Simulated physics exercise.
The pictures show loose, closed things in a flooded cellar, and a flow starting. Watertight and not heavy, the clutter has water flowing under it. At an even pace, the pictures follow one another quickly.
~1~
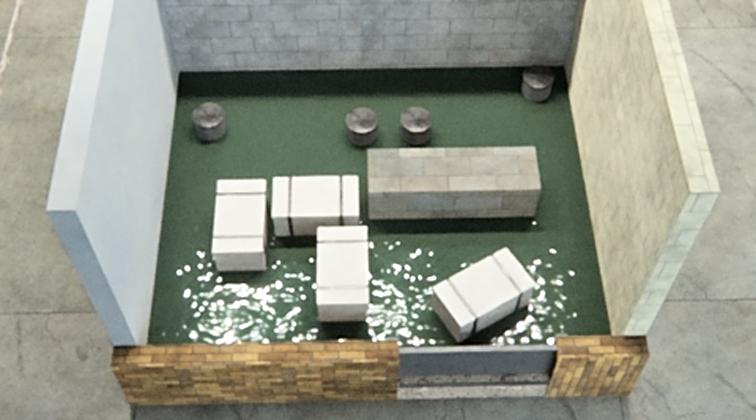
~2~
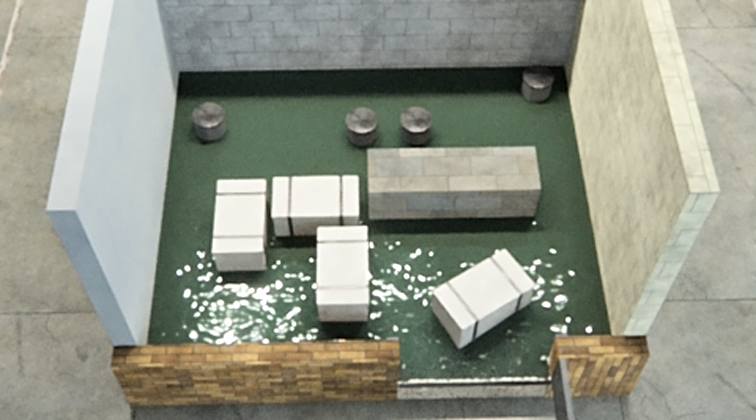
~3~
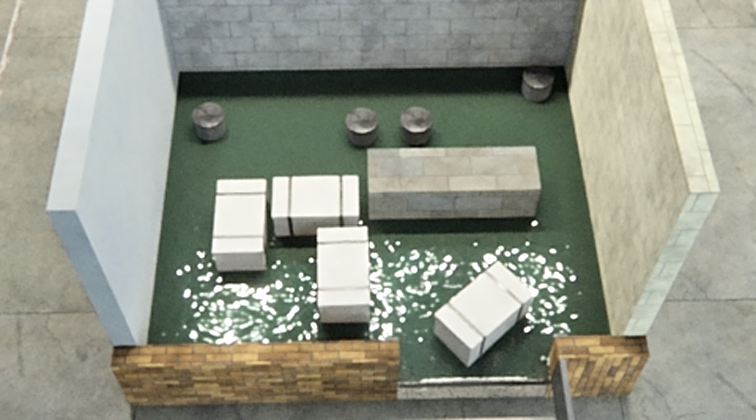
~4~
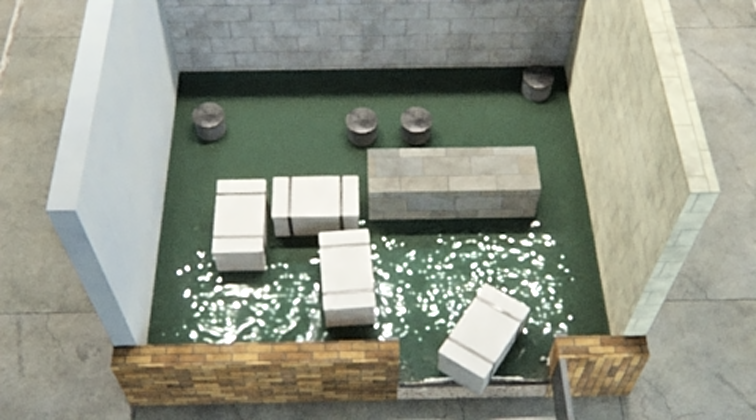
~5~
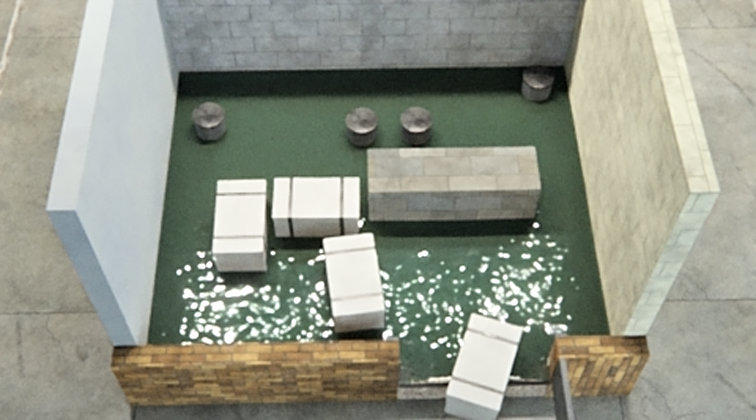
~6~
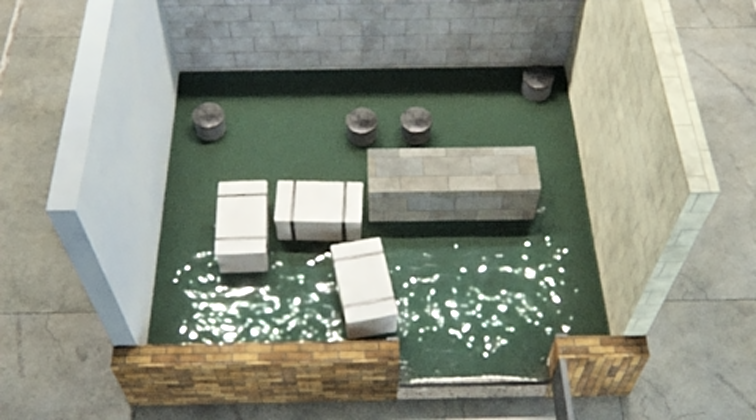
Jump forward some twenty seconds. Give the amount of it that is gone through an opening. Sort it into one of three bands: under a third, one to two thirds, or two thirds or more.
It falls in the middle band, one to two thirds.
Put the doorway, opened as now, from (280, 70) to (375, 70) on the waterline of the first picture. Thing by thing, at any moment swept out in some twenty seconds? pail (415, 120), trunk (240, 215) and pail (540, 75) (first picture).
Item one leaves at some point, item two leaves at some point, item three leaves at some point.
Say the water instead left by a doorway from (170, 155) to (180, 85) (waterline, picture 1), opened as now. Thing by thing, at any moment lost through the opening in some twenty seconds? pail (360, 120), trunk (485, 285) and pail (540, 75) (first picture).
Lab log - 1: Escaped; 2: Retained; 3: Retained.
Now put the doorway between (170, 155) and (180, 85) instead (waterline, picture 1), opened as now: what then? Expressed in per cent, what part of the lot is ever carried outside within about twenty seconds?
Roughly 80 per cent.
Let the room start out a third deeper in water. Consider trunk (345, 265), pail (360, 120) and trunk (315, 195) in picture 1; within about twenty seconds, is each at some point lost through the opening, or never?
Log - object 1: Lost; object 2: Lost; object 3: Lost.
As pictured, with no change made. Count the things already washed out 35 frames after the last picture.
Total: 4.
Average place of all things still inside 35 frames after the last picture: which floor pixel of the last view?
Roughly at (412, 214).
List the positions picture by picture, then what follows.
In the first frame, a trunk at (343, 264), afloat; a trunk at (316, 196), afloat; 0 of 8 have shifted.
In the second frame, a trunk at (343, 264), afloat; a trunk at (316, 196) floats; 0 of 8 have shifted.
In the third frame, a trunk at (343, 265) floats; a trunk at (316, 196) floats; 1 of 8 have shifted.
In the fourth frame, a trunk at (347, 268) floats, close to its start; a trunk at (316, 196), afloat; 2 of 8 have shifted.
In the fifth frame, a trunk at (353, 274), afloat, close to its start; a trunk at (316, 198) floats; 2 of 8 have shifted.
In the sixth frame, a trunk at (364, 279), afloat, close to its start; a trunk at (319, 201) floats, close to its start; 3 of 8 have shifted.
A moment on, 1 of 8 are out; 7 afloat.
Next, 3 of 8 are out; 5 afloat.
Later, 4 of 8 are out; 1 afloat.
In the end, 4 of 8 are out; 0 afloat.
